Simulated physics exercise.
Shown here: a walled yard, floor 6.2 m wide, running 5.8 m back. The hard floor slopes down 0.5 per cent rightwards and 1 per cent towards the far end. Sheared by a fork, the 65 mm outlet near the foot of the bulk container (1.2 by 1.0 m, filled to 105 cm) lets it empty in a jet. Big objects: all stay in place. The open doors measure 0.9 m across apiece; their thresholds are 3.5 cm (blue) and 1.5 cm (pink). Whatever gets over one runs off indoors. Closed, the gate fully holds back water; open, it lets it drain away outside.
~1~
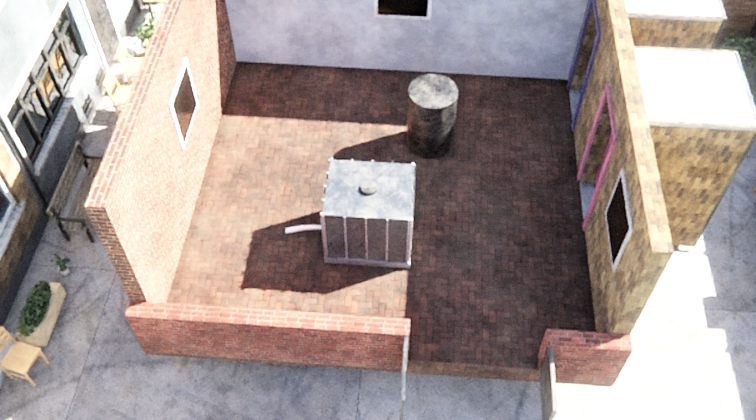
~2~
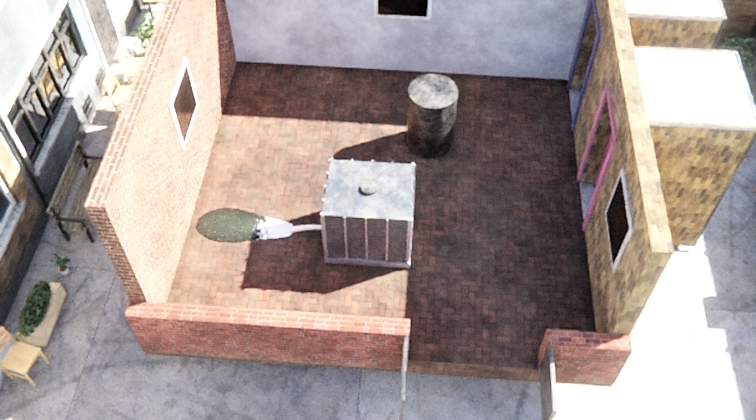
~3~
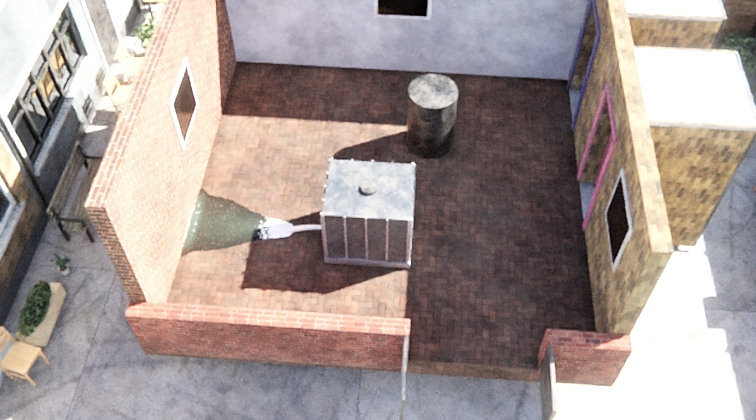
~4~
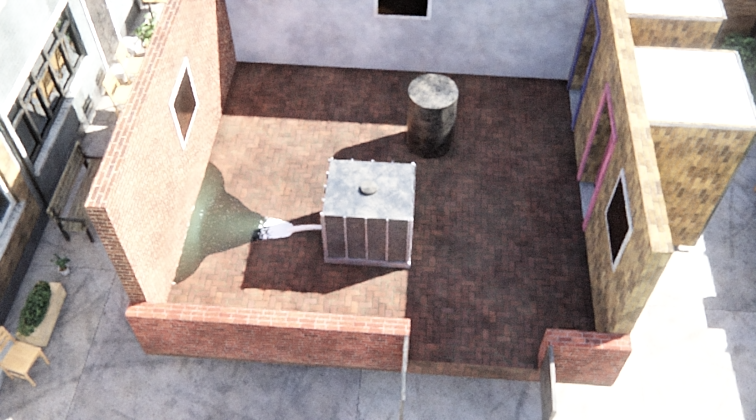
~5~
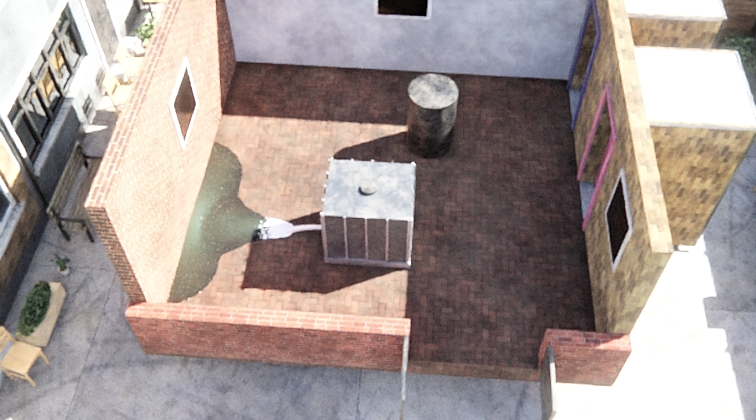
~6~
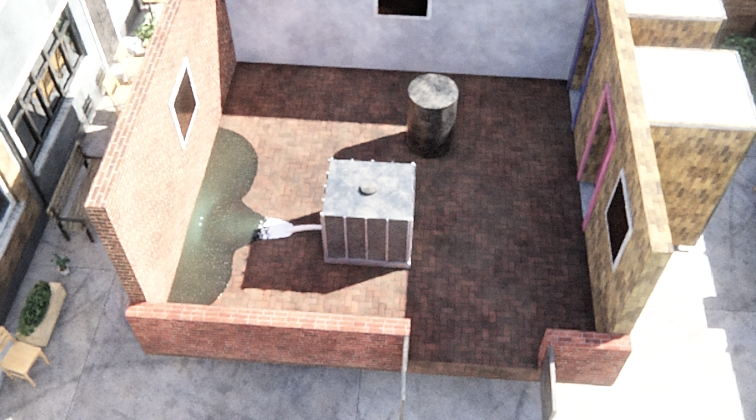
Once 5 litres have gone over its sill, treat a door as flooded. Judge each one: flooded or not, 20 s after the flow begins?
Blue door: Under the limit; pink door: Under the limit.
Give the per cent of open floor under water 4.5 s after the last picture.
25 %.
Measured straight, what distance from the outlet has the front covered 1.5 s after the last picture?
Some 3.4 m out.
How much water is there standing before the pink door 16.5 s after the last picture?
I'd put it at around 0.0 centimetres deep.
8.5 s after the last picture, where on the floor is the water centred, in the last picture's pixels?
Roughly (260, 192).
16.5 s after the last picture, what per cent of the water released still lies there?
Around 100 out of every hundred.
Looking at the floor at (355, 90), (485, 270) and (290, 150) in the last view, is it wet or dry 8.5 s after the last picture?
Respectively: Covered, clear and covered.
Then, 1.5 s after the last picture water covers 15 % of the floor and is deepest (6 cm) near (193, 217); blue door not reached, pink door not reached.
Then, 4.5 s after the last picture water covers 25 % of the floor and is deepest (6 cm) near (190, 226); blue door not reached, pink door not reached.
Then, 8.5 s after the last picture water covers 35 % of the floor and is deepest (6 cm) near (190, 226); blue door not reached, pink door not reached.
Then, 12.5 s after the last picture water covers 45 % of the floor and is deepest (5 cm) near (190, 226); blue door not reached, pink door not reached.
Then, 16.5 s after the last picture water covers 55 % of the floor and is deepest (5 cm) near (190, 226); blue door not reached, pink door not reached.
